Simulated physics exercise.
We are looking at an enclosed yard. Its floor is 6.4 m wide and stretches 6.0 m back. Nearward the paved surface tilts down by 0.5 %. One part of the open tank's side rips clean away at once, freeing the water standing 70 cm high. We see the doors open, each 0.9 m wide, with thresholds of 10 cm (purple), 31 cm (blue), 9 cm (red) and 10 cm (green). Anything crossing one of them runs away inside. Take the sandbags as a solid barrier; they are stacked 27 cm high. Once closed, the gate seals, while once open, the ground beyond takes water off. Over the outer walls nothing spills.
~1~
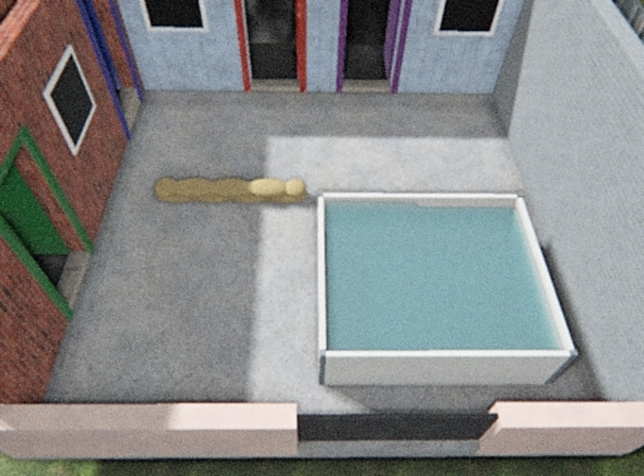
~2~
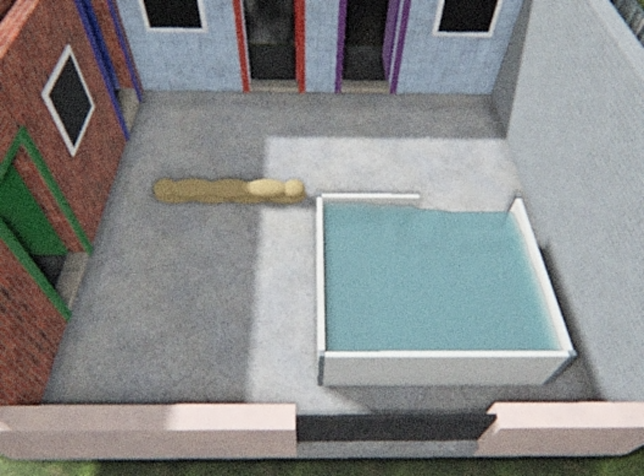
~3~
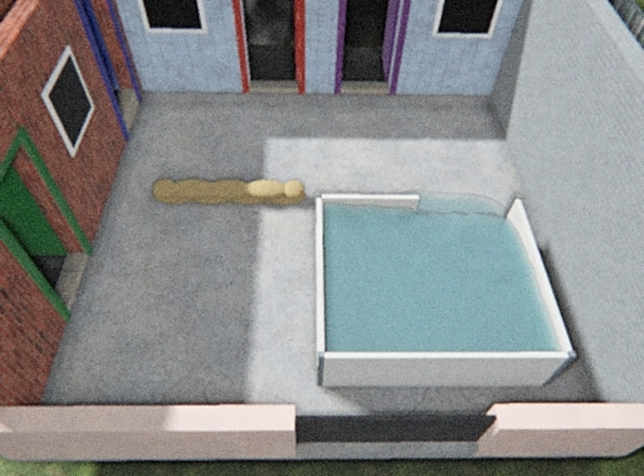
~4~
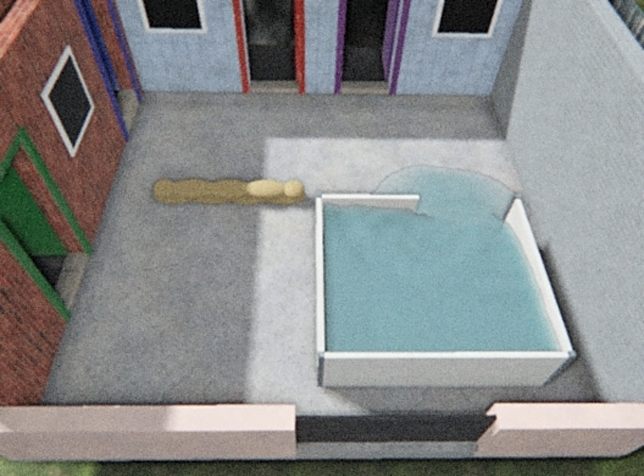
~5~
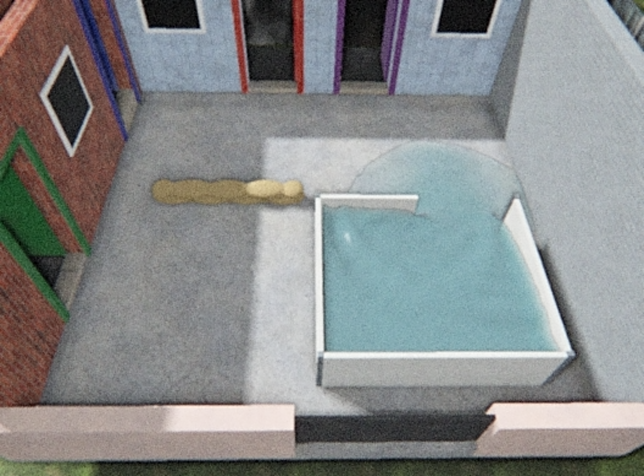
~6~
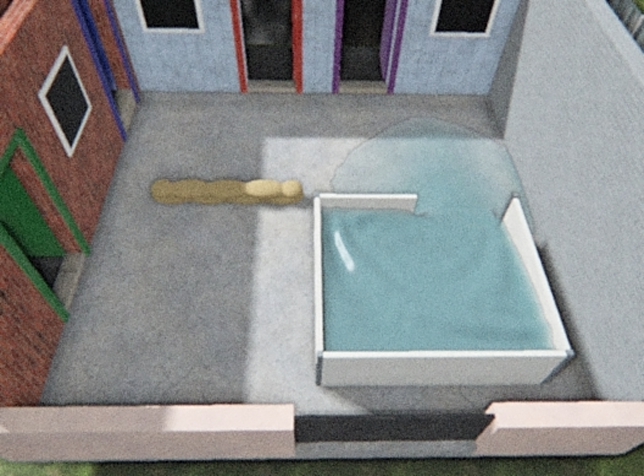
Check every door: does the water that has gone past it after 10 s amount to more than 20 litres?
My prediction: At the purple door it looks set to land over the limit, at the blue door it looks set to land under the limit, at the red door it looks set to land over the limit, at the green door it looks set to land under the limit.
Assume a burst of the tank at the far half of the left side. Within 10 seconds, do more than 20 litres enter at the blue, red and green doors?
In that case, blue door: Less than that, red door: Less than that, green door: More than that.
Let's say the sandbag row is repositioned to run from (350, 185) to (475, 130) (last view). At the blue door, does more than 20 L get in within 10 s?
Blue: Within it.
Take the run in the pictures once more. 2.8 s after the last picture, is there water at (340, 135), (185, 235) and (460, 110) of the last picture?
First spot submerged, second not yet wet, third submerged.
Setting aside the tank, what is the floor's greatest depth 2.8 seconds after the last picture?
33 cm or so.
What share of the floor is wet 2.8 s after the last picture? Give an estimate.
Around 45 per cent wet.
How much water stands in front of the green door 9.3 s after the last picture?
Some 6.0 centimetres of depth.
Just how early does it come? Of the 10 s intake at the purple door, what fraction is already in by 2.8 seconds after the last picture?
65 per cent, roughly.
Then, 0.7 s after the last picture water covers 30 % of the floor and is deepest (50 cm) near (484, 98); purple door 18 cm at the sill, 4 L in, blue door not reached, red door not reached, green door not reached.
Then, 1.5 s after the last picture water covers 30 % of the floor and is deepest (54 cm) near (465, 97); purple door 26 cm at the sill, 47 L in, blue door not reached, red door 9 cm at the sill, 0 L in, green door not reached.
Then, 2.8 s after the last picture water covers 45 % of the floor and is deepest (33 cm) near (481, 151); purple door 18 cm at the sill, 130 L in, blue door 7 cm at the sill, 0 L in, red door 14 cm at the sill, 4 L in, green door not reached.
Then, 5.3 s after the last picture water covers 80 % of the floor and is deepest (25 cm) near (171, 181); purple door 16 cm at the sill, 178 L in, blue door 23 cm at the sill, 0 L in, red door 10 cm at the sill, 18 L in, green door 6 cm at the sill, 0 L in.
Then, 9.3 s after the last picture water covers 95 % of the floor and is deepest (20 cm) near (465, 394); purple door 9 cm at the sill, 202 L in, blue door 16 cm at the sill, 0 L in, red door 15 cm at the sill, 35 L in, green door 6 cm at the sill, 0 L in.
